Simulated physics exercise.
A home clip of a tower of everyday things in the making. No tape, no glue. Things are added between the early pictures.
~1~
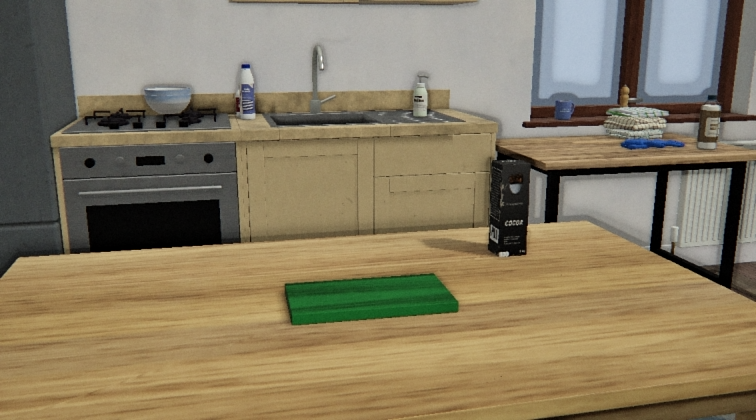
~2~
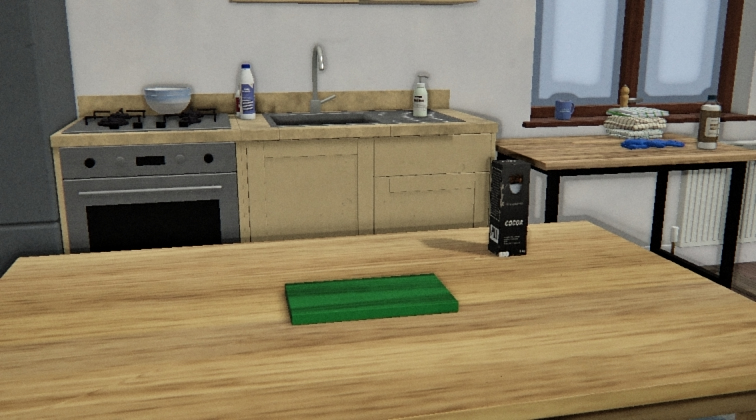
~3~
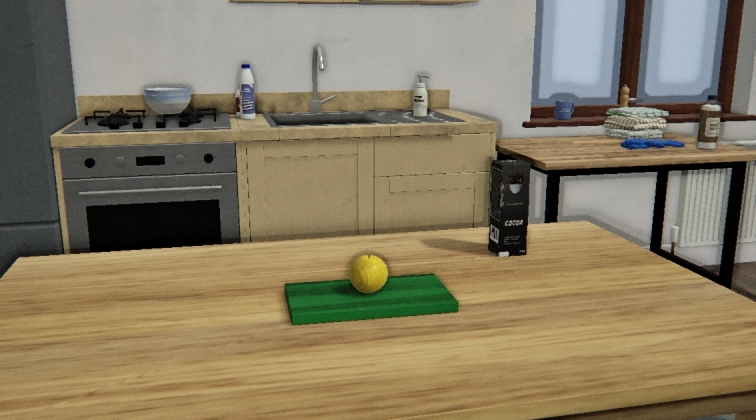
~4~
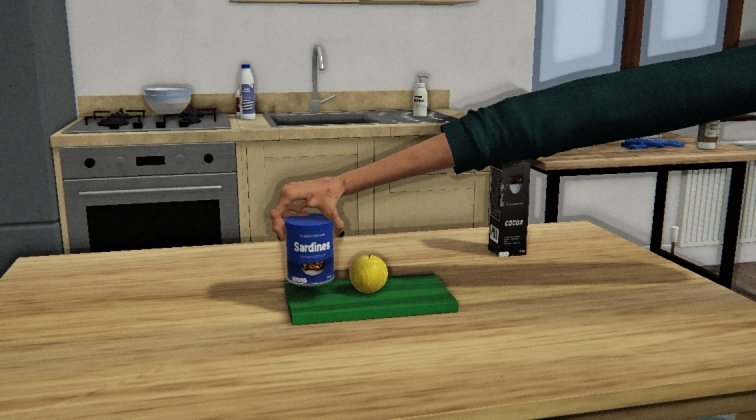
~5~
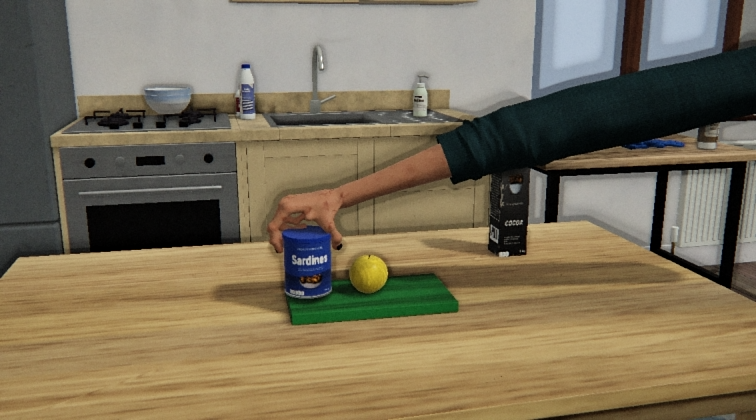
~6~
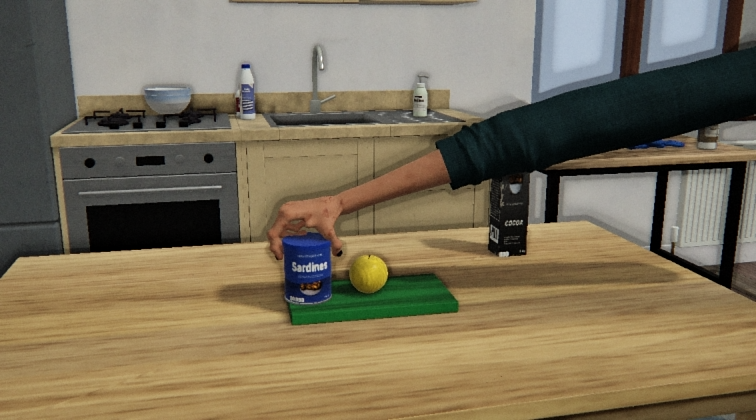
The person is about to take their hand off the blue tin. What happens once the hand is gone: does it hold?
Here the pile holds.
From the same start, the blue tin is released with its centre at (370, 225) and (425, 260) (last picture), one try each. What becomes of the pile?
First, it loses its balance; second, it keeps its balance.
Then, 0.60 s on from there, no change.
Then, 1.60 s on from there, blue tin resting near (308, 268).
In the end, all 4 unmoved. At the end, from the last picture's camera, blue tin near (308, 268). The pile keeps its balance.
